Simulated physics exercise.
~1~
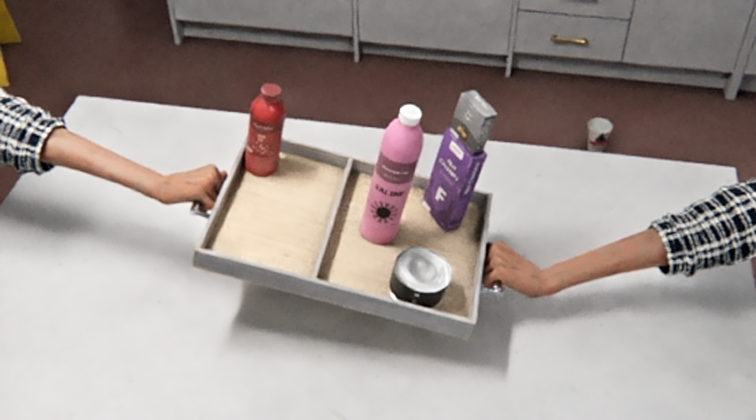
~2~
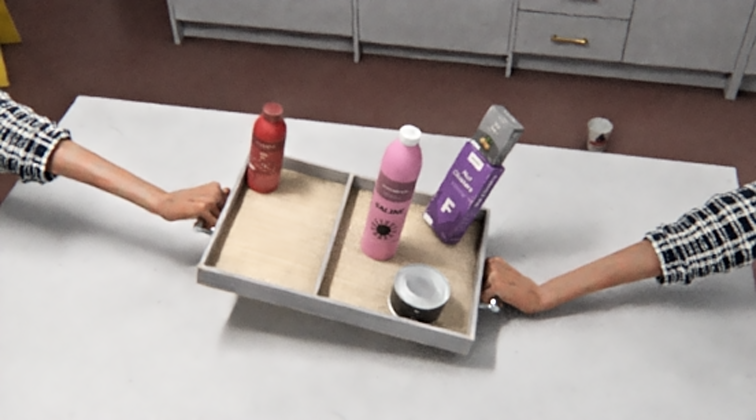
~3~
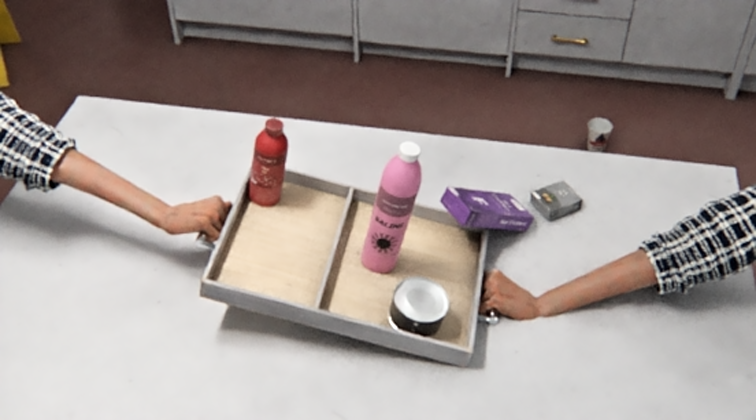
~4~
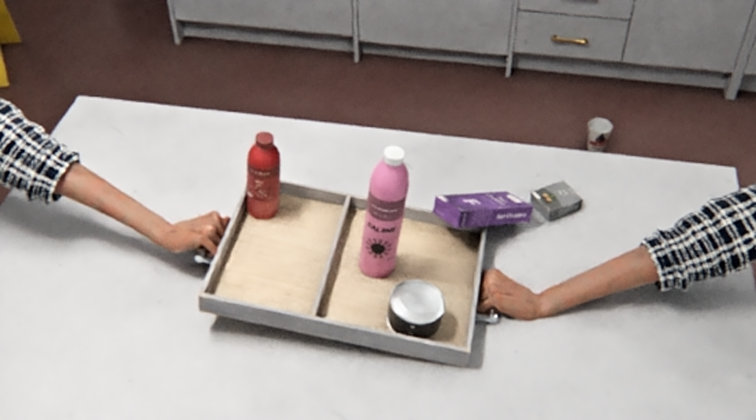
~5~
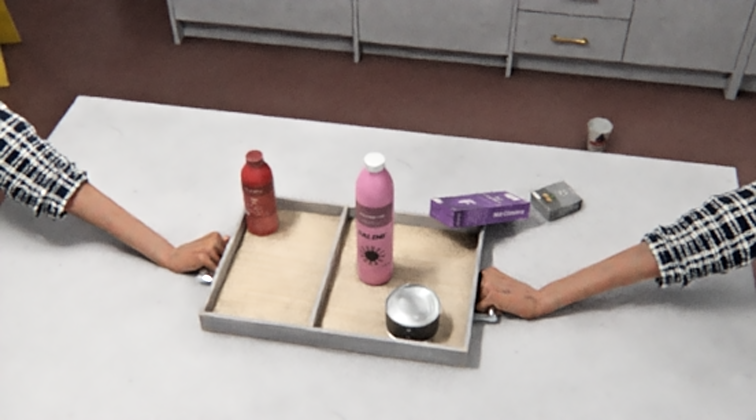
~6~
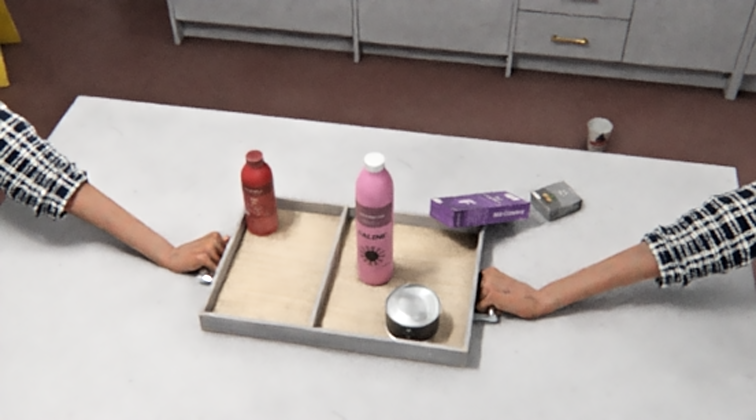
In a kitchen seen from above, two hands in checked sleeves hold a divided tray over a pale table, with grey cabinets behind. A red bottle stands at the left, a pink bottle near the middle, a black tub in front, and a purple packet with a grey packet on top at the right. As the tilted tray lowers, the two packets lean right, then tumble over the edge onto the table. The hands bring the rest of the tray down flat. The bottles and tub stay upright aboard, while both packets lie beside it.
